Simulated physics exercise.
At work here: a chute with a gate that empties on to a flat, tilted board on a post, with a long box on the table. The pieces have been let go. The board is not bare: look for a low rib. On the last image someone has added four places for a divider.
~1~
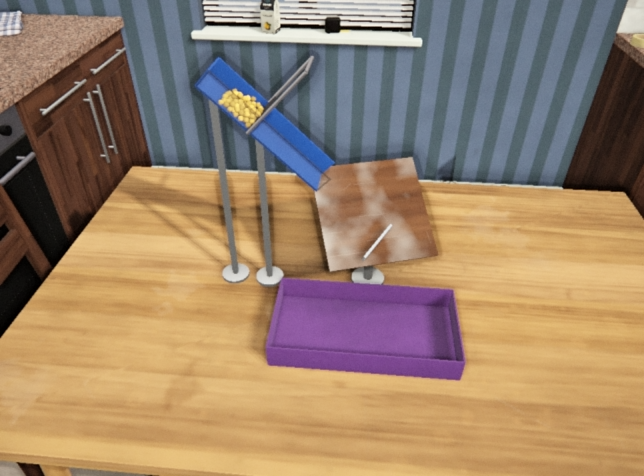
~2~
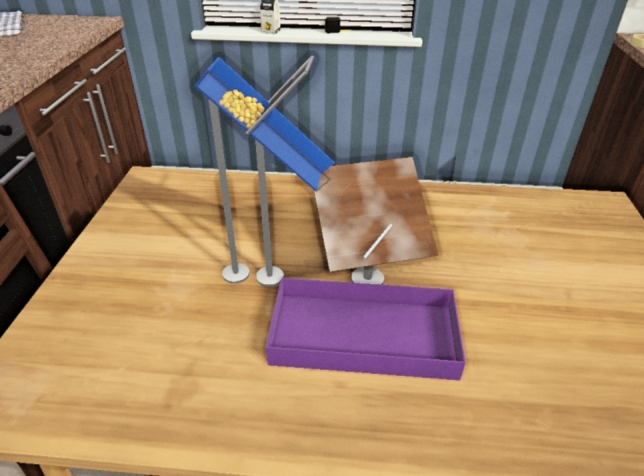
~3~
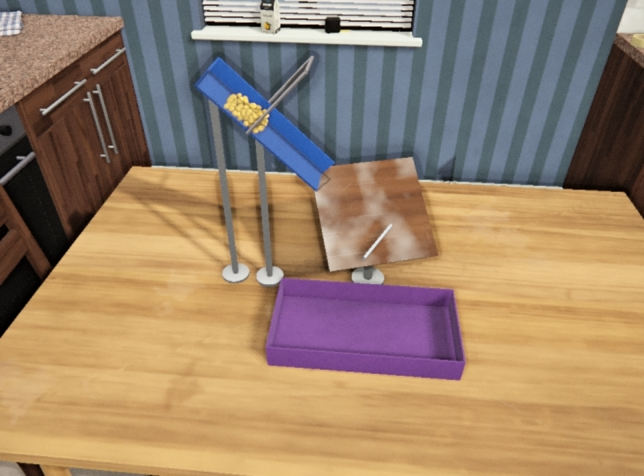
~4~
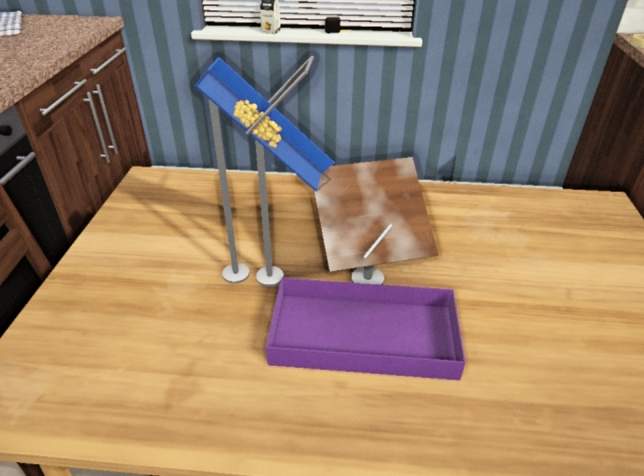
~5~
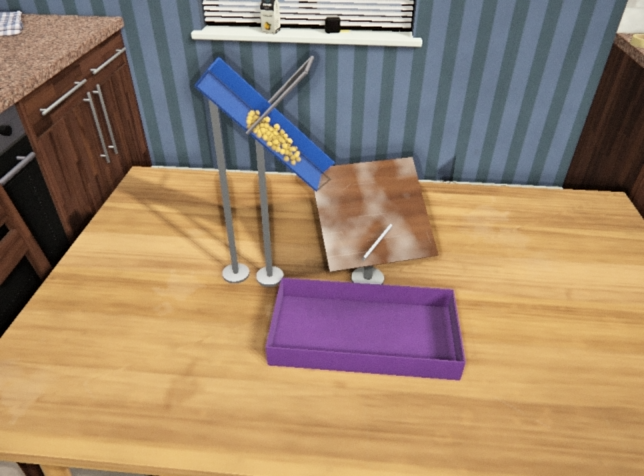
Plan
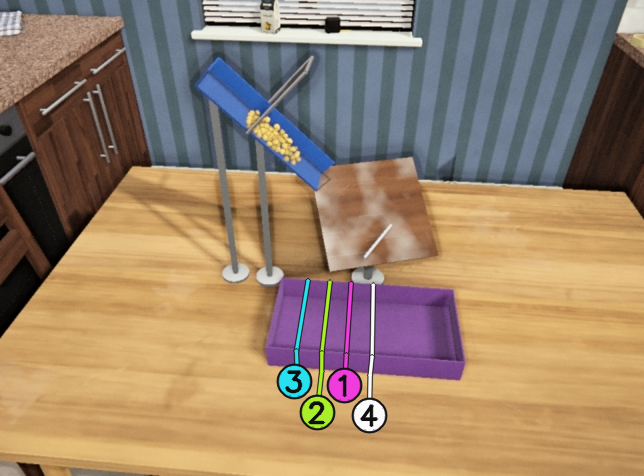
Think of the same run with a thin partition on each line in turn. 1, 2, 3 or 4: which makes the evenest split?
Take 1.
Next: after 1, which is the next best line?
That is line 4.
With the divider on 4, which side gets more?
Left.
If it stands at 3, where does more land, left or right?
More lands on the right.
On the marked copy, line 1 crosses the front rim at (346, 353); line 2 crosses the front rim at (321, 351); line 3 crosses the front rim at (296, 349); line 4 crosses the front rim at (372, 355).
With 1, of what is caught, about a third on the left of the divider, about two thirds on the right.
With 2, of what is caught, none on the left of the divider, all on the right.
With 3, of what is caught, none on the left of the divider, all on the right.
With 4, of what is caught, most on the left of the divider, a small part on the right.
